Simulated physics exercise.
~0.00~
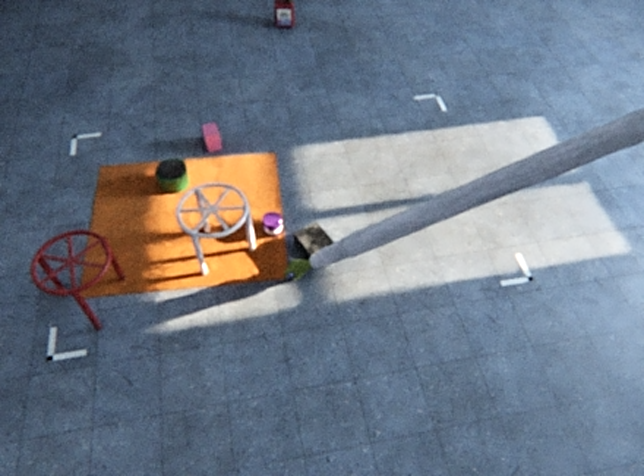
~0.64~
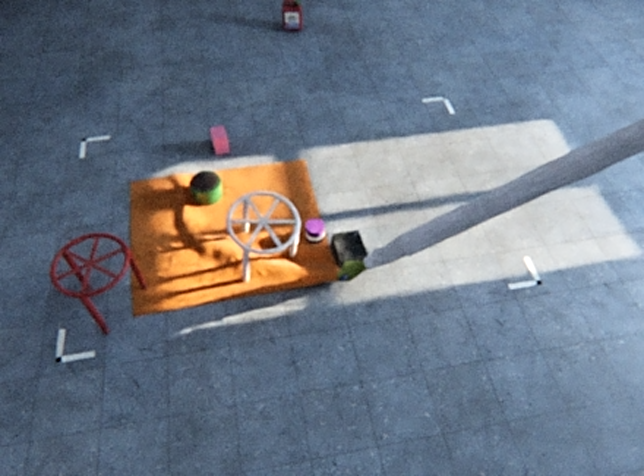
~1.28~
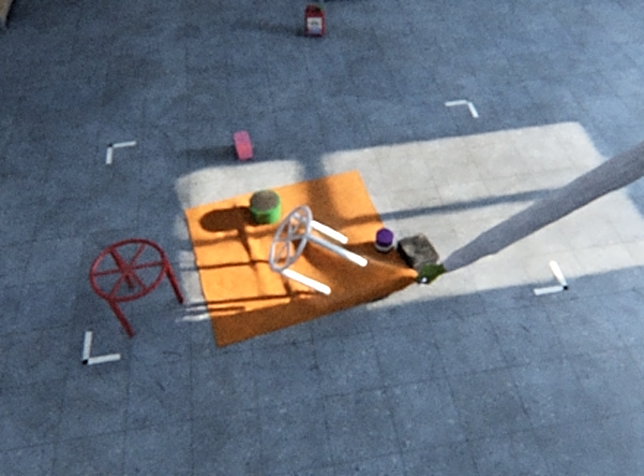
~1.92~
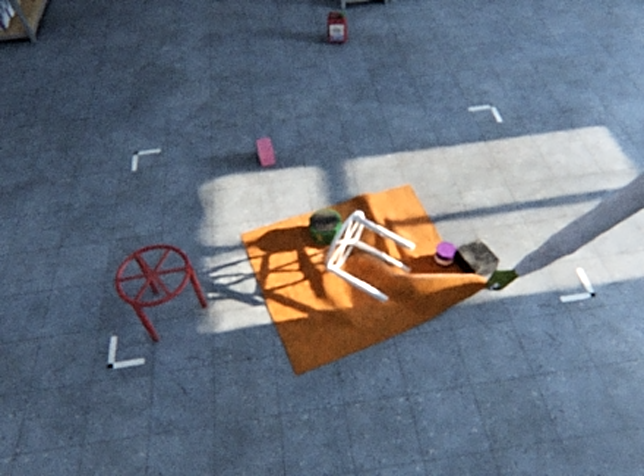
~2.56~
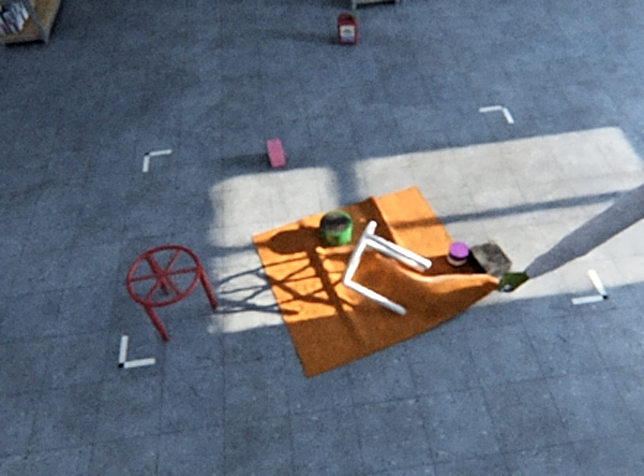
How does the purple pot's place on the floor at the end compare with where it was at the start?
It ended up well to the right of where it began, much closer to the white tape corners on the right side.
